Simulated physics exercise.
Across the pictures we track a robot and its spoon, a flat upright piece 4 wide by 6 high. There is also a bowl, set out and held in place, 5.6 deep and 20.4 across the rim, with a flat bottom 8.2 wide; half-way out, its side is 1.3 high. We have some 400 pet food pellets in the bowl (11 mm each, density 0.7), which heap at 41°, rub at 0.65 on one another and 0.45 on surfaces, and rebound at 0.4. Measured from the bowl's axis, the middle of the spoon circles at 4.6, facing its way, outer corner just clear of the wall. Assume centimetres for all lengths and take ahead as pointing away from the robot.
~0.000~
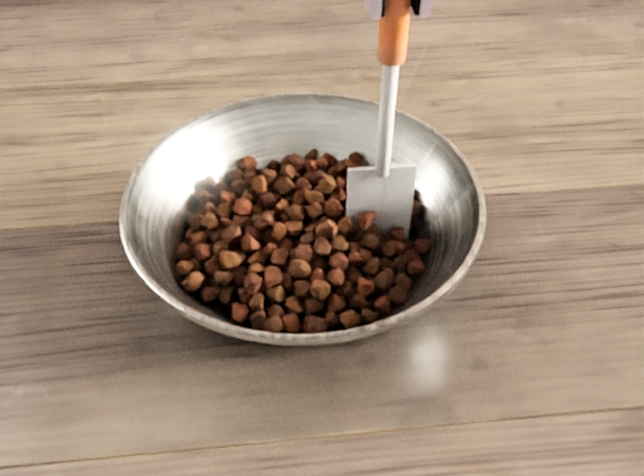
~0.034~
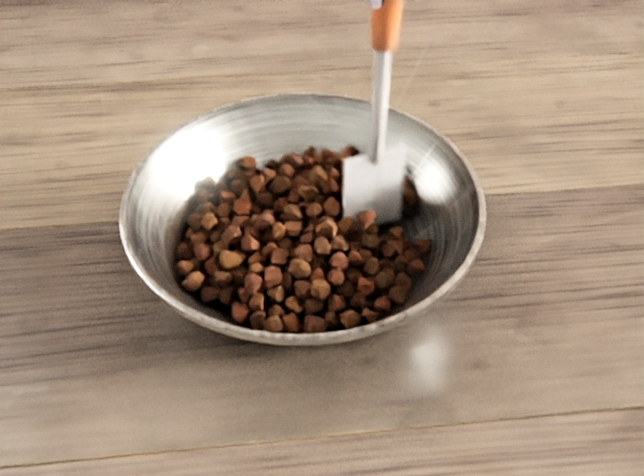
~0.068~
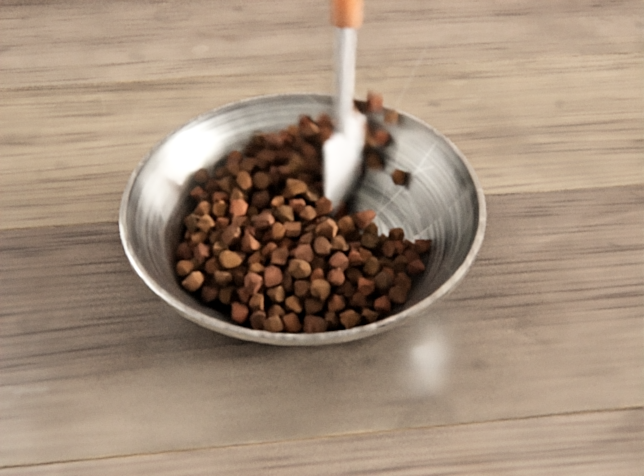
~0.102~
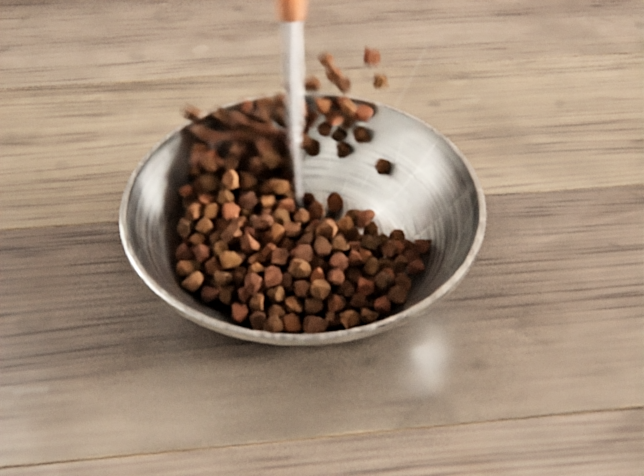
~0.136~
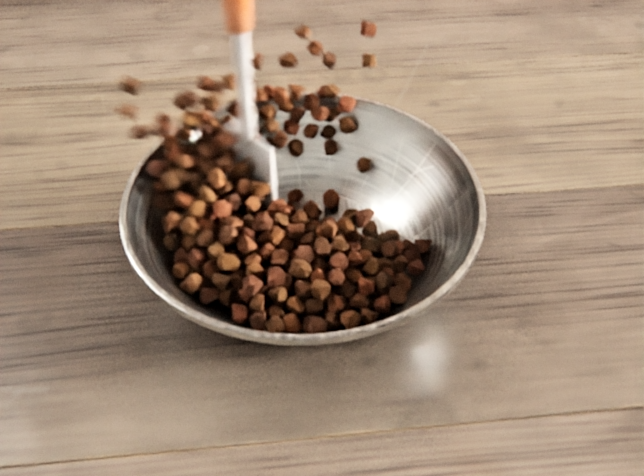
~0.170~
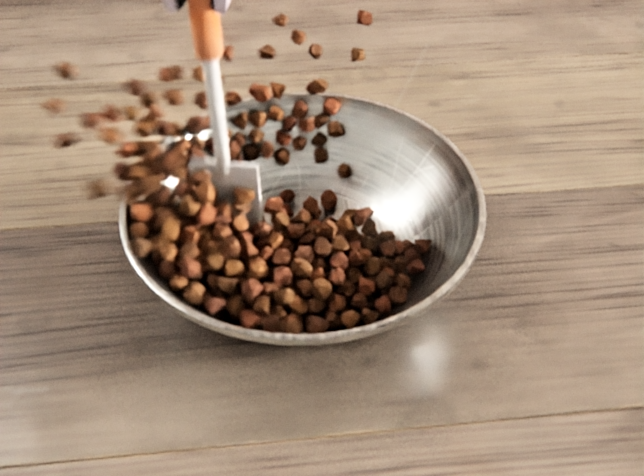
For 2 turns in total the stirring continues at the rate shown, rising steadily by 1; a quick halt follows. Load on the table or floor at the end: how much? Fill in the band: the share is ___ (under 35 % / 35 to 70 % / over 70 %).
The share is 35 to 70 %.
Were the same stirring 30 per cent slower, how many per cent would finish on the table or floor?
30 %.
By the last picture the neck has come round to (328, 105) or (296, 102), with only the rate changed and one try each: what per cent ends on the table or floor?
Roughly 10 and 15 percent, in that order.
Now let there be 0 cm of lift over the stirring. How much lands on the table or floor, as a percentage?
That works out to some 50 per cent.
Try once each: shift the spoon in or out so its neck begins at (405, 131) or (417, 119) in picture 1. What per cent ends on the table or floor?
Close to 45 per cent for the first and close to 20 per cent for the second.
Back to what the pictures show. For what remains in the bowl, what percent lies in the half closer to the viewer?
Roughly 55 per cent.
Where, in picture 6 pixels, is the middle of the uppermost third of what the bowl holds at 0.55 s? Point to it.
Somewhere around (209, 240), I think.
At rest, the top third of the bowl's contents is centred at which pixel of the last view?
About (309, 255).
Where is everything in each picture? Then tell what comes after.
In the first picture, the spoon neck at (384, 146), 0° round; upper third of the load around (299, 223), from x 185 to 425, top at y 155; 405 in the bowl.
In the second picture, the spoon neck at (377, 132), 16° round; upper third of the load around (303, 213), from x 185 to 425, top at y 155.
In the third picture, the spoon neck at (343, 109), 54° round; upper third of the load around (297, 179), from x 185 to 425, top at y 100.
In the fourth picture, the spoon neck at (294, 102), 92° round; upper third of the load around (267, 163), from x 185 to 425, top at y 60; 401 in the bowl, 4 in flight or on the tool.
In the fifth picture, the spoon neck at (247, 114), 129° round; upper third of the load around (226, 161), from x 125 to 425, top at y 30; 392 in the bowl, 13 in flight or on the tool.
In the sixth picture, the spoon neck at (221, 142), 167° round; upper third of the load around (187, 175), from x 55 to 420, top at y 20; 380 in the bowl, 25 in flight or on the tool.
After 0.36 s, 19° round, highest piece 9 above the table; 272 in the bowl, 76 on the table or floor, 57 in flight or on the tool.
After 0.55 s, 232° round, highest piece 8 above the table; 228 in the bowl, 161 on the table or floor, 16 in flight or on the tool.
After 0.85 s, 0° round, highest piece 5 above the table; 225 in the bowl, 180 on the table or floor.
After 1.55 s, 0° round, highest piece 4 above the table; 225 in the bowl, 180 on the table or floor.
In the end, 225 in the bowl, 180 on the table or floor. That is 44 % on the table or floor.
